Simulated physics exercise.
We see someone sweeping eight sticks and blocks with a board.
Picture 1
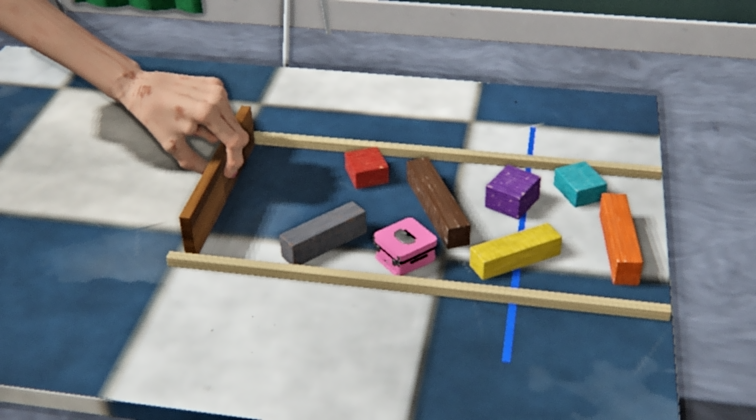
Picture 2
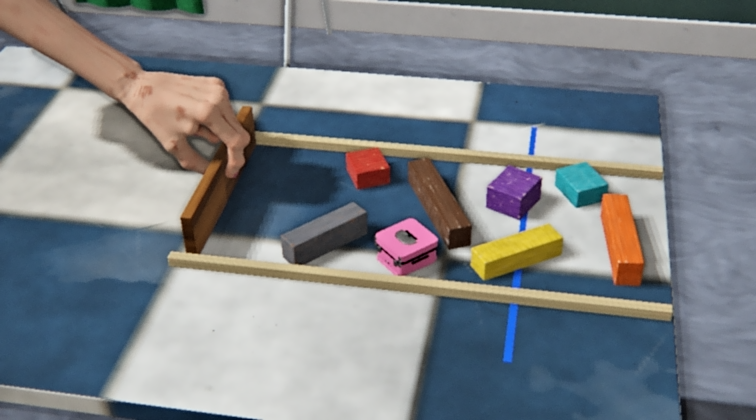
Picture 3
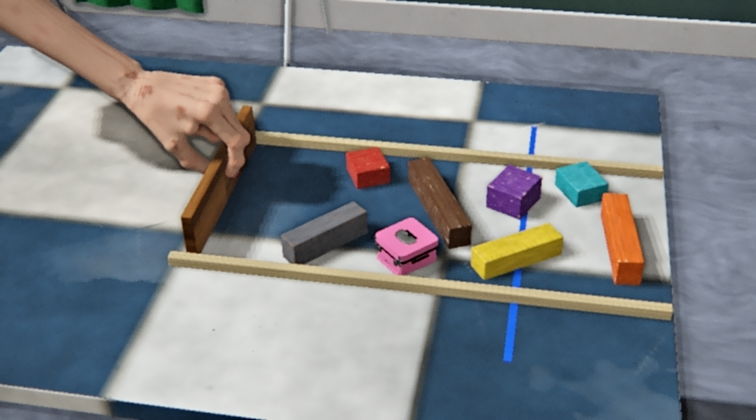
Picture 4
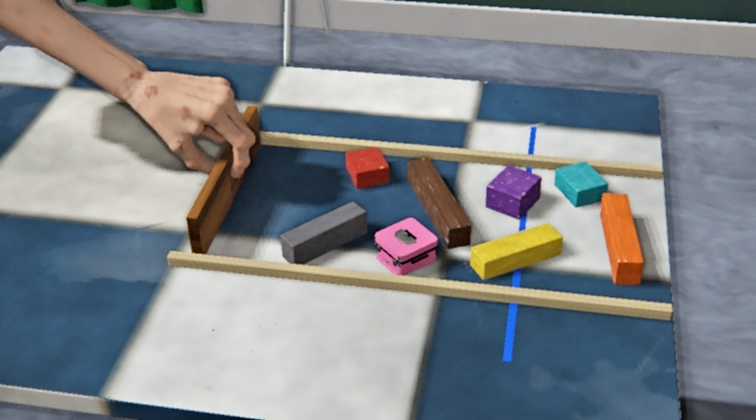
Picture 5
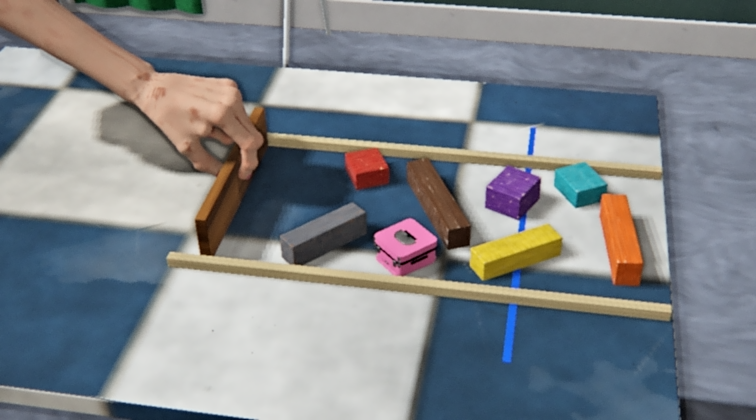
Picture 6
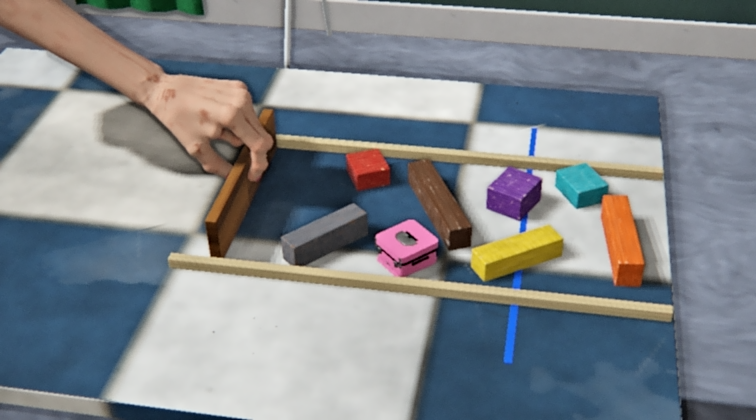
A hand at the left grips an upright brown board on a blue-and-white checkered tabletop, seen from above at an angle. Between two pale wooden rails lie red, grey, brown, pink, purple, yellow, turquoise and orange pieces, with a blue tape line crossing toward the right. The hand, at first nearly still, slides the board slightly rightward, while the pieces and the view stay still.
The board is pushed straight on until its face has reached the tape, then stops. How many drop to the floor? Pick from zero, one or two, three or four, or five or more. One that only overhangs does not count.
As it turns out, the number that fall off is zero.
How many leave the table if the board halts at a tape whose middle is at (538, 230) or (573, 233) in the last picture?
Down on the floor: 0 and 1.
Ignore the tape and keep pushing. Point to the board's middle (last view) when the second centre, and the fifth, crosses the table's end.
Its middle is around (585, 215) and later (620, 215).
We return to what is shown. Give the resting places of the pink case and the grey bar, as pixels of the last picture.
The pink case stops around (567, 277); the grey bar around (531, 253).
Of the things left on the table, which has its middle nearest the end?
The orange bar.
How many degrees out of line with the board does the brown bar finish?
Near 10 degrees.
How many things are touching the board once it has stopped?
That makes 2.
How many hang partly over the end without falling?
The number is 0.
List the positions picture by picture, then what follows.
The first frame shows orange bar (620, 238); turquoise block (580, 184); yellow bar (516, 251); board (220, 177); tape (522, 227).
The second frame shows turquoise block (581, 184); pink case (407, 249).
The third frame shows yellow bar (517, 251); grey bar (325, 234).
The fourth frame shows orange bar (621, 237); brown bar (438, 202).
The fifth frame shows turquoise block (580, 185); red block (367, 168).
The sixth frame shows orange bar (622, 239); turquoise block (582, 185); yellow bar (517, 253); board (244, 181); tape (523, 228).
Soon after, none off yet; orange bar at rest near (622, 239); turquoise block at rest near (582, 185); yellow bar at rest near (517, 253).
After that, none off yet; orange bar at rest near (622, 239); turquoise block at rest near (582, 185); yellow bar displaced a little near (542, 251).
In the end, the number that fall off is zero.
